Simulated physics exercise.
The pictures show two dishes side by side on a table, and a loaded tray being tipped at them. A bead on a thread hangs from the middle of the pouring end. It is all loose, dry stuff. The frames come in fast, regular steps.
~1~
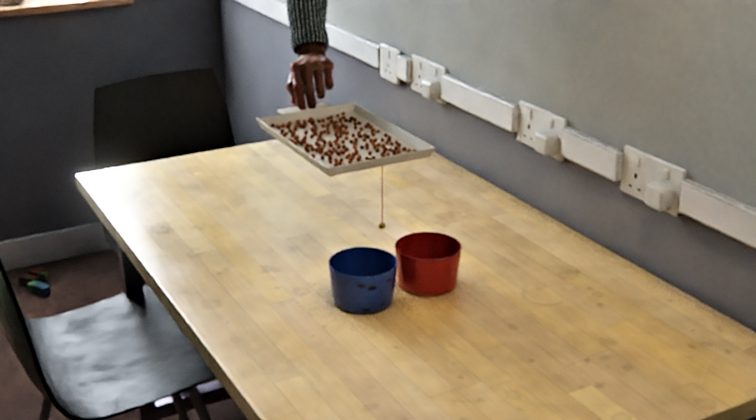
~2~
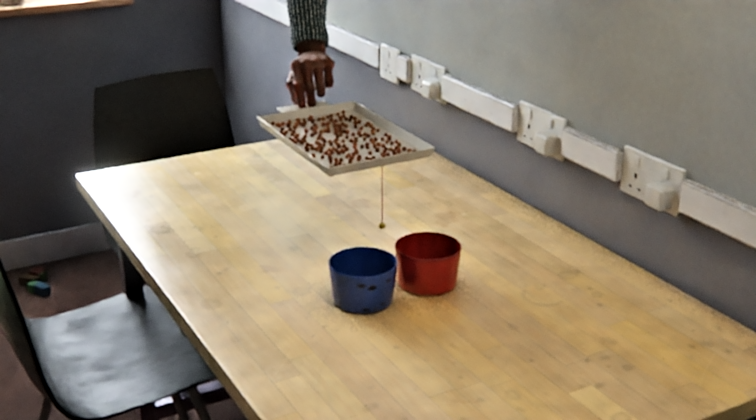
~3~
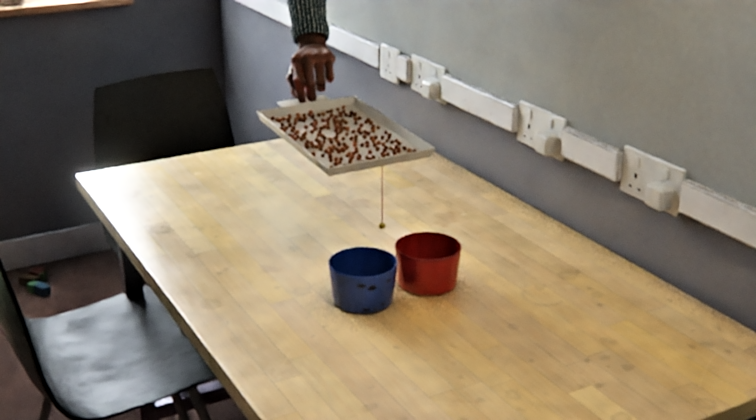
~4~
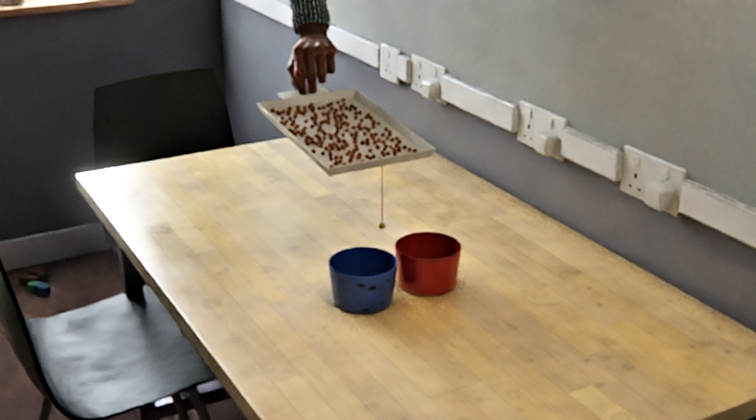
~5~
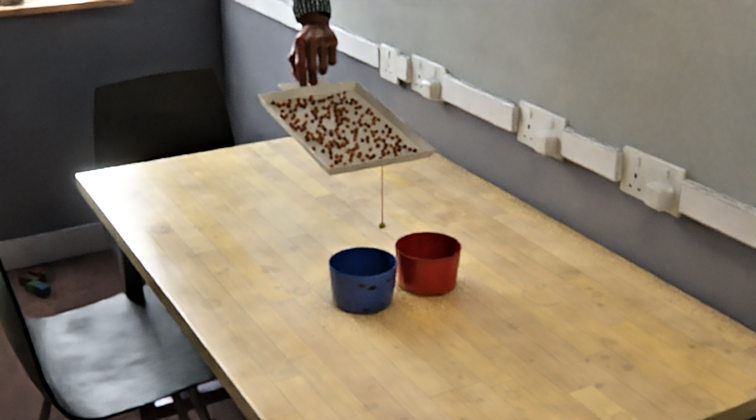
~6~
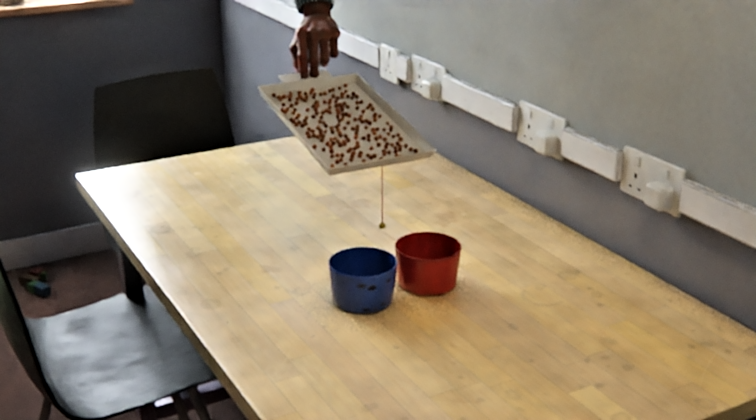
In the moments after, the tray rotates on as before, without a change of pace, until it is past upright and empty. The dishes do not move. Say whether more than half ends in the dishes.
Together they catch the larger part.
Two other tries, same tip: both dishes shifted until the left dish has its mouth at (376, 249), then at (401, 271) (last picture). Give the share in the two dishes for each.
Near 100 % and 0 %.
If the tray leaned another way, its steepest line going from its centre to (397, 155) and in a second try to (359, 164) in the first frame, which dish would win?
One: The dish on the right. Two: The left one.
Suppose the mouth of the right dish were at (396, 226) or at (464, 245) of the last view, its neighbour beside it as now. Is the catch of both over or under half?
First under half, then less than half.
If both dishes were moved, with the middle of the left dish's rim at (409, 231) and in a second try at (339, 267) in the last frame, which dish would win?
At the first place the left dish, at the second the right one.
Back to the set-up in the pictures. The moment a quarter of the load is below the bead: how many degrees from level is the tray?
At about 90°.
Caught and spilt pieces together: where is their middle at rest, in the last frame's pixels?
Near (422, 281).
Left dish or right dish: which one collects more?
The winner is right.
Just after the last frame, tray tipped steeply; almost all on the tray; just a few in the left dish; just a few in the right dish; just a few outside both; just a few in the air.
A moment on, tray tipped right over; about a tenth on the tray; about a tenth in the left dish; roughly a third in the right dish; about a tenth outside both; roughly a quarter in the air.
Further on, tray tipped past a quarter turn; roughly a quarter in the left dish; roughly half in the right dish; roughly a quarter outside both.
When it is over, tray tipped past a quarter turn; roughly a quarter in the left dish; roughly half in the right dish; roughly a quarter outside both.
